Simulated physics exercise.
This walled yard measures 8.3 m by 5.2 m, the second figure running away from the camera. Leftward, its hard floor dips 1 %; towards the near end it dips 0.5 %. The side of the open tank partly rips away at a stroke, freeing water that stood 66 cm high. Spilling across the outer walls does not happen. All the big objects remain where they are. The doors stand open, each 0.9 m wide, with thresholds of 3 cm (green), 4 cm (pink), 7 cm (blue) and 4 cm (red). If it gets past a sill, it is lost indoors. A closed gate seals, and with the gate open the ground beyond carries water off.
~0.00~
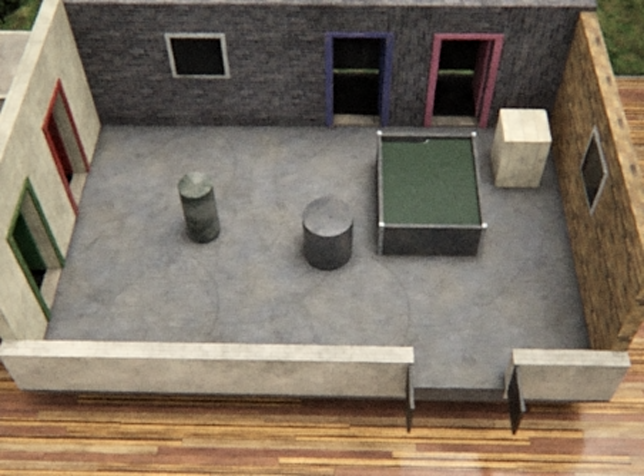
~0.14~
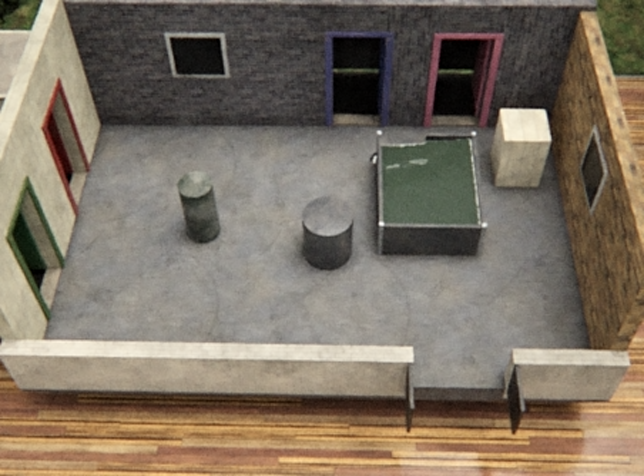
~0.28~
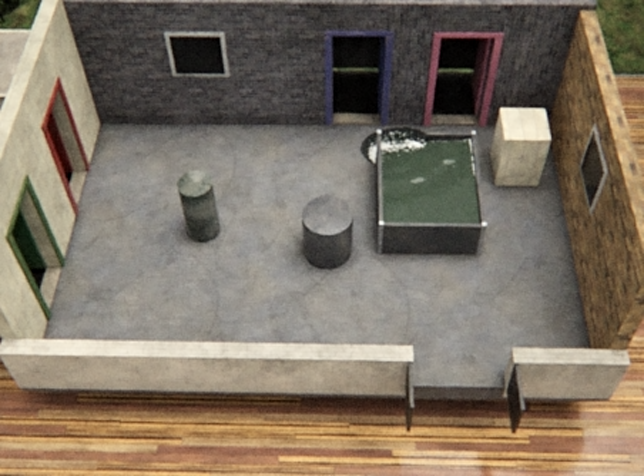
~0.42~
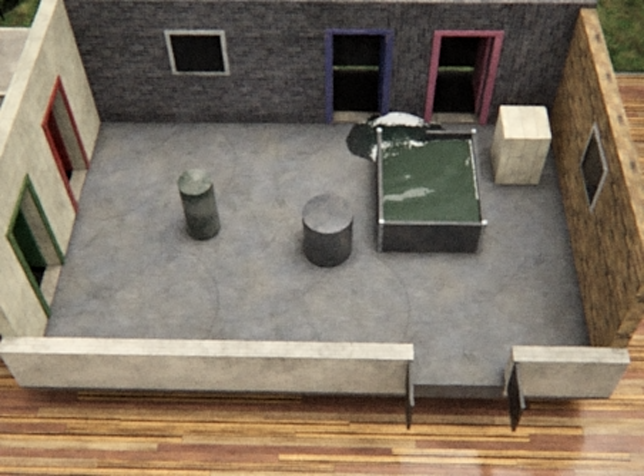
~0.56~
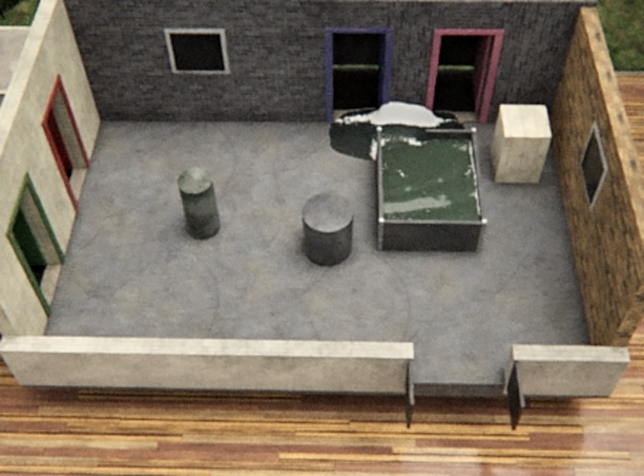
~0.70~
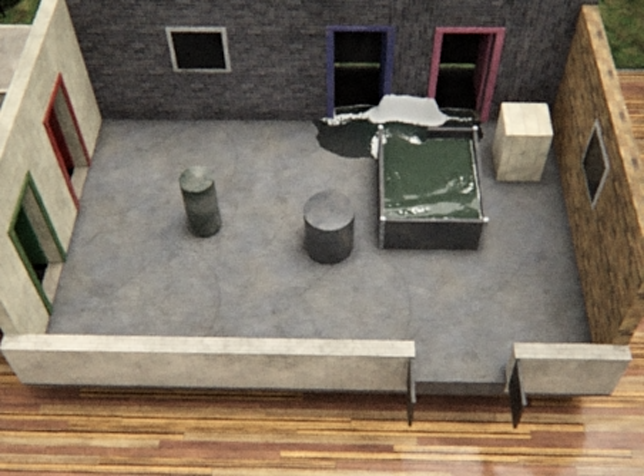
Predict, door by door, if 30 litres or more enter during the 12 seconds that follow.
The green door holds the inflow within the limit; the pink door lets the inflow top the limit; the blue door lets the inflow top the limit; the red door lets the inflow top the limit.
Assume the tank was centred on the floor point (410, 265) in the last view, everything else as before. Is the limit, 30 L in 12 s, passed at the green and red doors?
For the green door, the amount is acceptable; for the red door, the amount is too high.
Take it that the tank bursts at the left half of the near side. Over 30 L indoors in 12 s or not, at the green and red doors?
Here's how it goes: Green exceeds it, red falls short.
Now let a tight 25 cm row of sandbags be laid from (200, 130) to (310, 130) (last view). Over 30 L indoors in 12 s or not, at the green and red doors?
Against the limit, the green door stays within it and the red door stays within it.
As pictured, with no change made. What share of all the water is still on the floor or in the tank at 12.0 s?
Some 66 per cent remains.
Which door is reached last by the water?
Answer: The green door.
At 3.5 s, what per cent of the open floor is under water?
I'd say around 40 % is wet.
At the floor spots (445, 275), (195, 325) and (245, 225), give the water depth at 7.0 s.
0, 0 and 1 cm.
After 1.4 s water covers 10 % of the floor and is deepest (48 cm) near (400, 124); green door not reached, pink door 12 cm at the sill, 19 L in, blue door 26 cm at the sill, 90 L in, red door not reached.
After 2.2 s water covers 20 % of the floor and is deepest (36 cm) near (400, 124); green door not reached, pink door 11 cm at the sill, 43 L in, blue door 22 cm at the sill, 189 L in, red door not reached.
After 3.5 s water covers 40 % of the floor and is deepest (28 cm) near (400, 124); green door not reached, pink door 9 cm at the sill, 67 L in, blue door 17 cm at the sill, 278 L in, red door 10 cm at the sill, 4 L in.
After 7.0 s water covers 60 % of the floor and is deepest (16 cm) near (400, 124); green door 4 cm at the sill, 1 L in, pink door 7 cm at the sill, 95 L in, blue door 11 cm at the sill, 369 L in, red door 8 cm at the sill, 45 L in.
After 12.0 s water covers 80 % of the floor and is deepest (8 cm) near (38, 361); green door 5 cm at the sill, 7 L in, pink door 4 cm at the sill, 108 L in, blue door 6 cm at the sill, 388 L in, red door 5 cm at the sill, 66 L in.
